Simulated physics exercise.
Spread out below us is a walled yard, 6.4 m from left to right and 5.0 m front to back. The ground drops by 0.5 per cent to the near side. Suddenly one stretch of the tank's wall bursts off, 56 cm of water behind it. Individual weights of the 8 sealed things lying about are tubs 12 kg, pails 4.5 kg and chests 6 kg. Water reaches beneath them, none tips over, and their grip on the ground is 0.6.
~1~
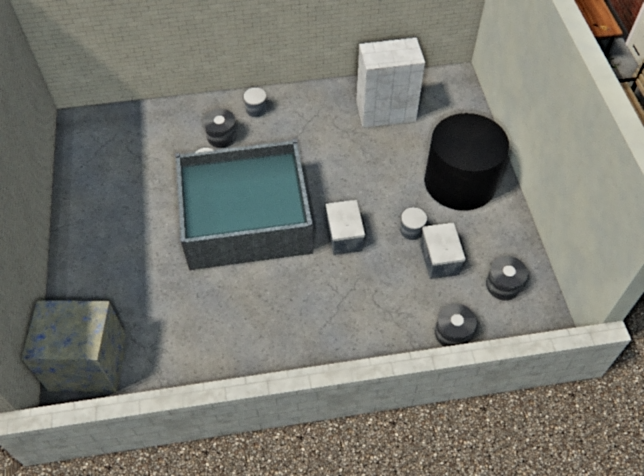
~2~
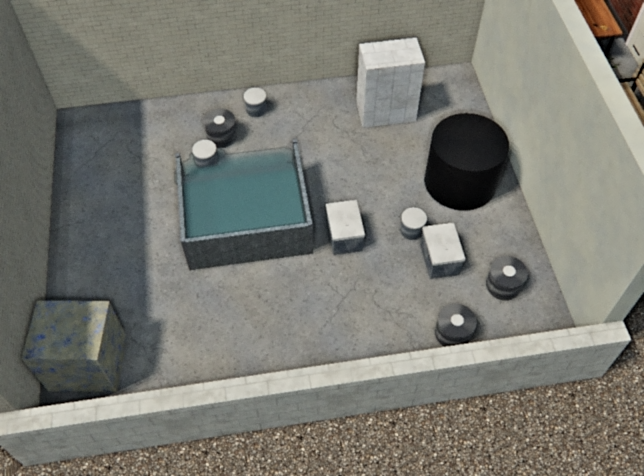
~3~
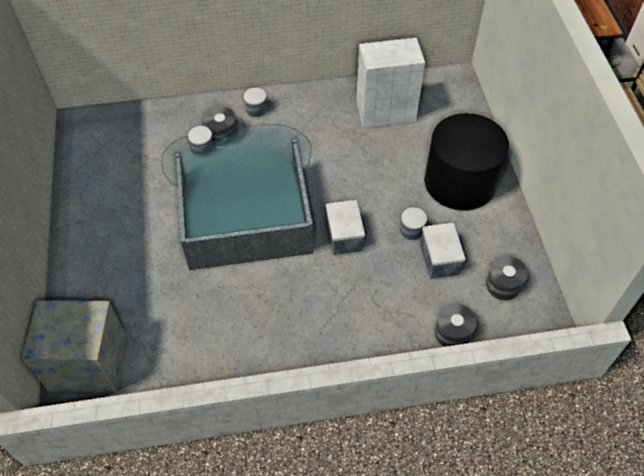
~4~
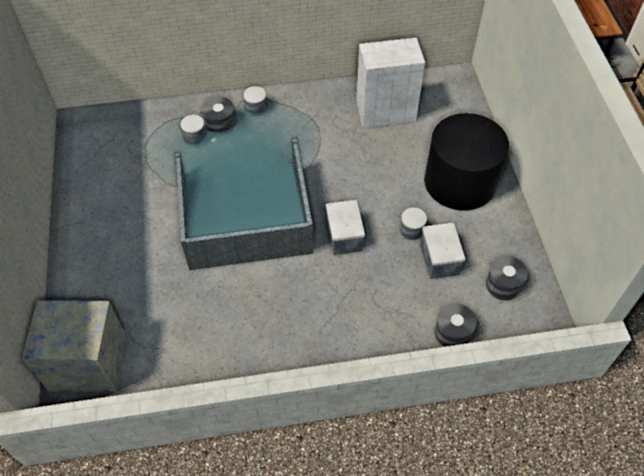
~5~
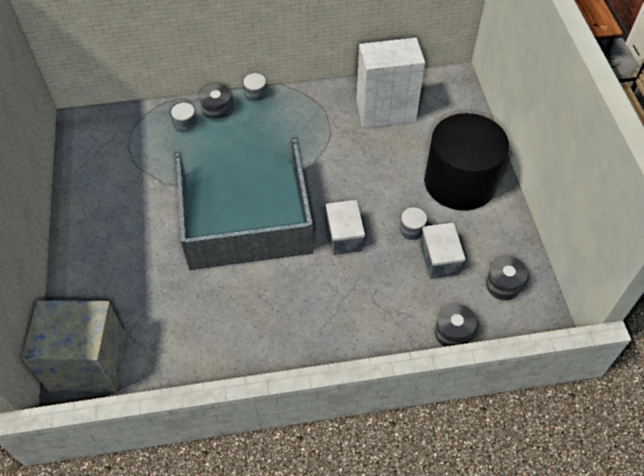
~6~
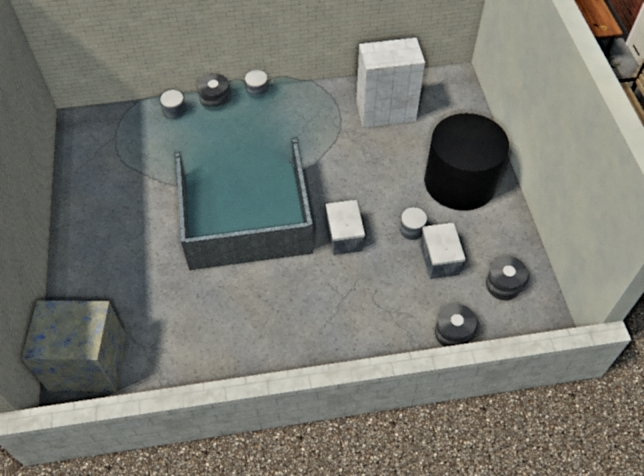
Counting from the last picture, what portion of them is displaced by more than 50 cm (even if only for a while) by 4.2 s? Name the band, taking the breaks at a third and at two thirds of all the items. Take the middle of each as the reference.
The count will reach a third but not two thirds.
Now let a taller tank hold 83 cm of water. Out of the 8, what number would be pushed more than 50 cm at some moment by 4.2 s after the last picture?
You'd get 3 in that case.
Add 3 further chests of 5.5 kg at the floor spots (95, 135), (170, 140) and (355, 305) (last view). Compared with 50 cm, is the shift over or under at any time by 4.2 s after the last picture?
Note, in sequence: Over threshold; over threshold; under threshold.
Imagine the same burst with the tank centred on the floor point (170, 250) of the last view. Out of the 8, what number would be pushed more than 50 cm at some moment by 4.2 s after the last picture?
In that case the number is 3.
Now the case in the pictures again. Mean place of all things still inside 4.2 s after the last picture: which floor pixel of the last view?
Near (343, 247).
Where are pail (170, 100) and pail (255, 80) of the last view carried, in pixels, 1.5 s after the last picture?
About (69, 160) for the first and (350, 101) for the second.
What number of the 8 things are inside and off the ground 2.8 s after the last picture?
Just then, the number is 0.
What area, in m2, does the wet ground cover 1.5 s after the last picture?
Somewhere around 11.0 m2, roughly.
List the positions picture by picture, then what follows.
The first frame shows a pail at (205, 157) rests on the ground; a tub at (219, 120) rests on the ground; 1.9 m2 under water; 0 of 8 have shifted.
The second frame shows a pail at (204, 149) rests on the ground, 14 cm from its start; a tub at (219, 120) rests on the ground; 2.6 m2 under water; 1 of 8 have shifted.
The third frame shows a pail at (200, 135) rests on the ground, 40 cm from its start; a tub at (220, 118) rests on the ground, 4 cm from its start; water covers 3.6 m2; 1 of 8 have shifted.
The fourth frame shows a pail at (192, 123) rests on the ground, 63 cm from its start; a tub at (218, 108) rests on the ground, 24 cm from its start; 4.6 m2 under water; 2 of 8 have shifted.
The fifth frame shows a pail at (183, 111) rests on the ground, 92 cm from its start; a tub at (216, 94), on the bottom, 51 cm from its start; water covers 5.9 m2; 3 of 8 have shifted.
The sixth frame shows a pail at (172, 98) rests on the ground, 125 cm from its start; a tub at (213, 84) rests on the ground, 73 cm from its start; water covers 7.0 m2; 3 of 8 have shifted.
Then, 0.4 s after the last picture 2 of 8 are over 50 cm from their spots; 3 afloat.
Then, 1.5 s after the last picture 3 of 8 are over 50 cm from their spots; 2 afloat.
Then, 2.8 s after the last picture 3 of 8 are over 50 cm from their spots; 0 afloat.
Then, 4.2 s after the last picture 3 of 8 are over 50 cm from their spots, and 3 have been at some point; 0 afloat.
